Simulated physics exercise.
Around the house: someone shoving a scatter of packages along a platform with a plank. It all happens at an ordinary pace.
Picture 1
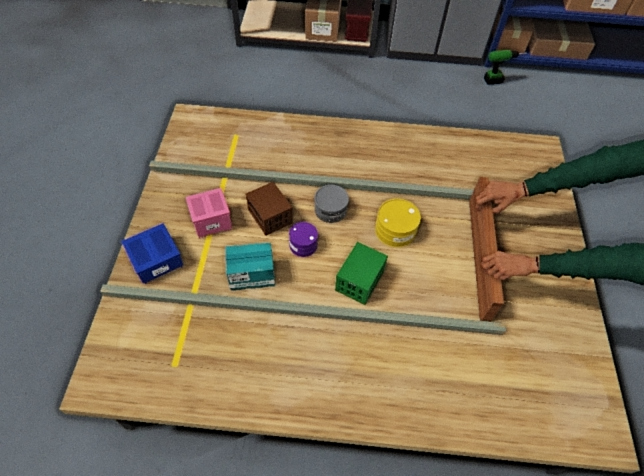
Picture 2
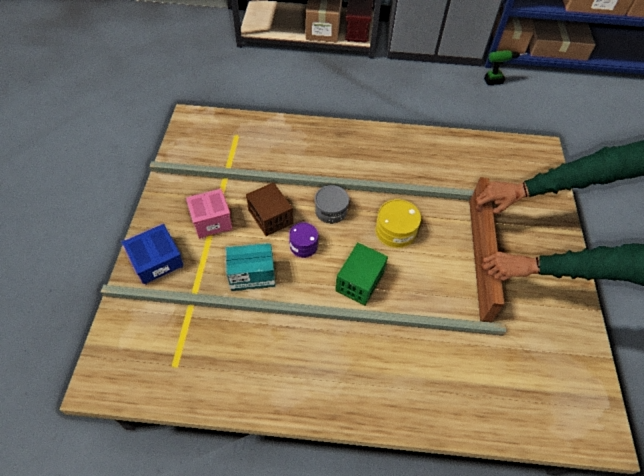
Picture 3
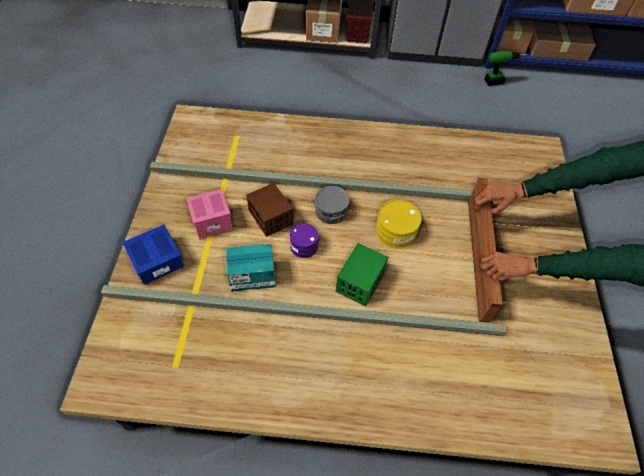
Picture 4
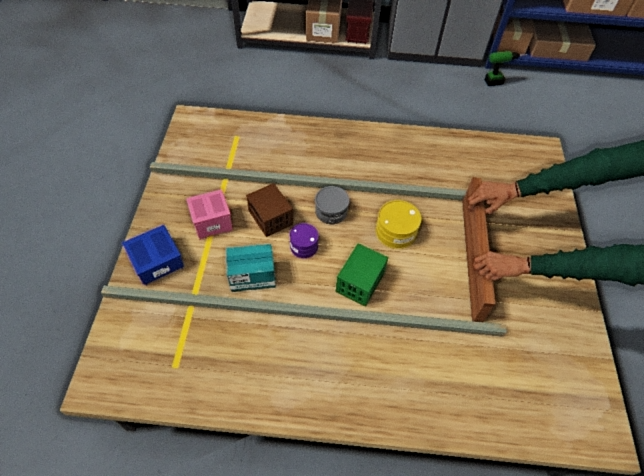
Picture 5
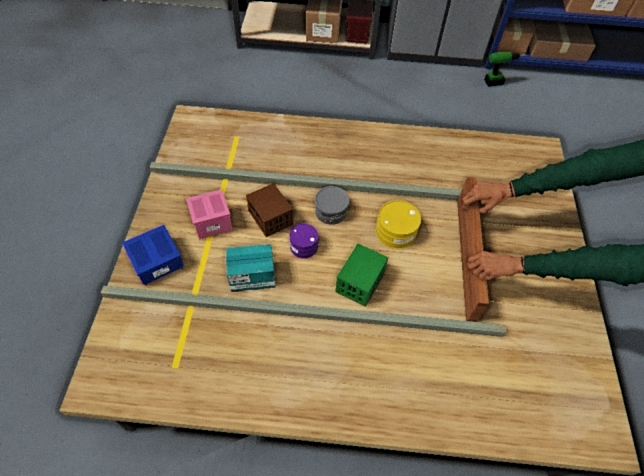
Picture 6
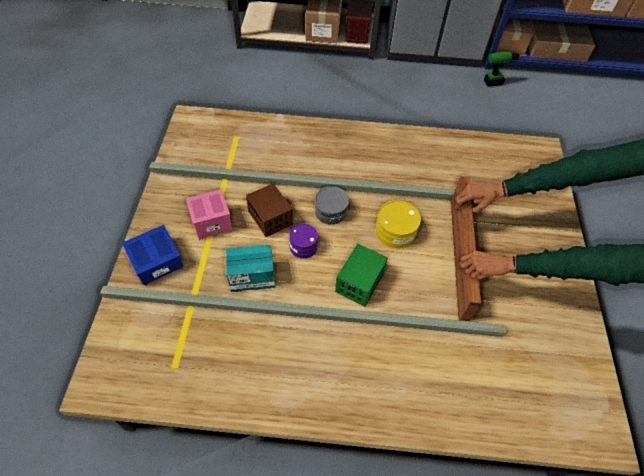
In the video, two green-sleeved arms hold a wooden plank between two rails on a table and slide it slightly left toward scattered boxes and round containers, which stay still around a yellow line without being touched.
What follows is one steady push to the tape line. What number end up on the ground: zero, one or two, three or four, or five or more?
The number that fall off is one or two.
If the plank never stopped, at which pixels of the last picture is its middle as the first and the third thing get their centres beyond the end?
Near (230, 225) and (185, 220).
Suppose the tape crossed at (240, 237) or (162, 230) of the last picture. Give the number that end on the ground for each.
Down on the ground: 0 and 4.
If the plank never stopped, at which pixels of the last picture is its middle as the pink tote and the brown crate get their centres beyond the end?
Near (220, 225) and (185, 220).
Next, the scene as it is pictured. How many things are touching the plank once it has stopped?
That makes 4.
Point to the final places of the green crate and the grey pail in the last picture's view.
Near (179, 270) and (205, 184).
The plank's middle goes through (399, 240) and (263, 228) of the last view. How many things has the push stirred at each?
At the one place 1, at the other 8.
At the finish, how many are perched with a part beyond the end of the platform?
It comes to 0.
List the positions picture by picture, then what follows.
In the first frame, blue tote (153, 254); pink tote (210, 214); turquoise parcel (251, 267); plank (485, 247); tape (210, 233).
In the second frame, pink tote (210, 214); brown crate (270, 209).
In the third frame, turquoise parcel (251, 268); grey pail (332, 205).
In the fourth frame, blue tote (154, 255); plank (477, 247).
In the fifth frame, pink tote (210, 215); yellow canister (398, 225).
In the sixth frame, blue tote (154, 255); pink tote (210, 215); turquoise parcel (251, 268); plank (464, 246); tape (210, 234).
Soon after, none off yet; blue tote at rest near (154, 255); pink tote at rest near (210, 215); turquoise parcel at rest near (251, 268).
Then, none off yet; blue tote moved a little near (142, 253); pink tote moved about its own width near (168, 208); turquoise parcel moved about its own width near (192, 261).
By the end, the number that fall off is one or two; fallen, pink tote and blue tote.
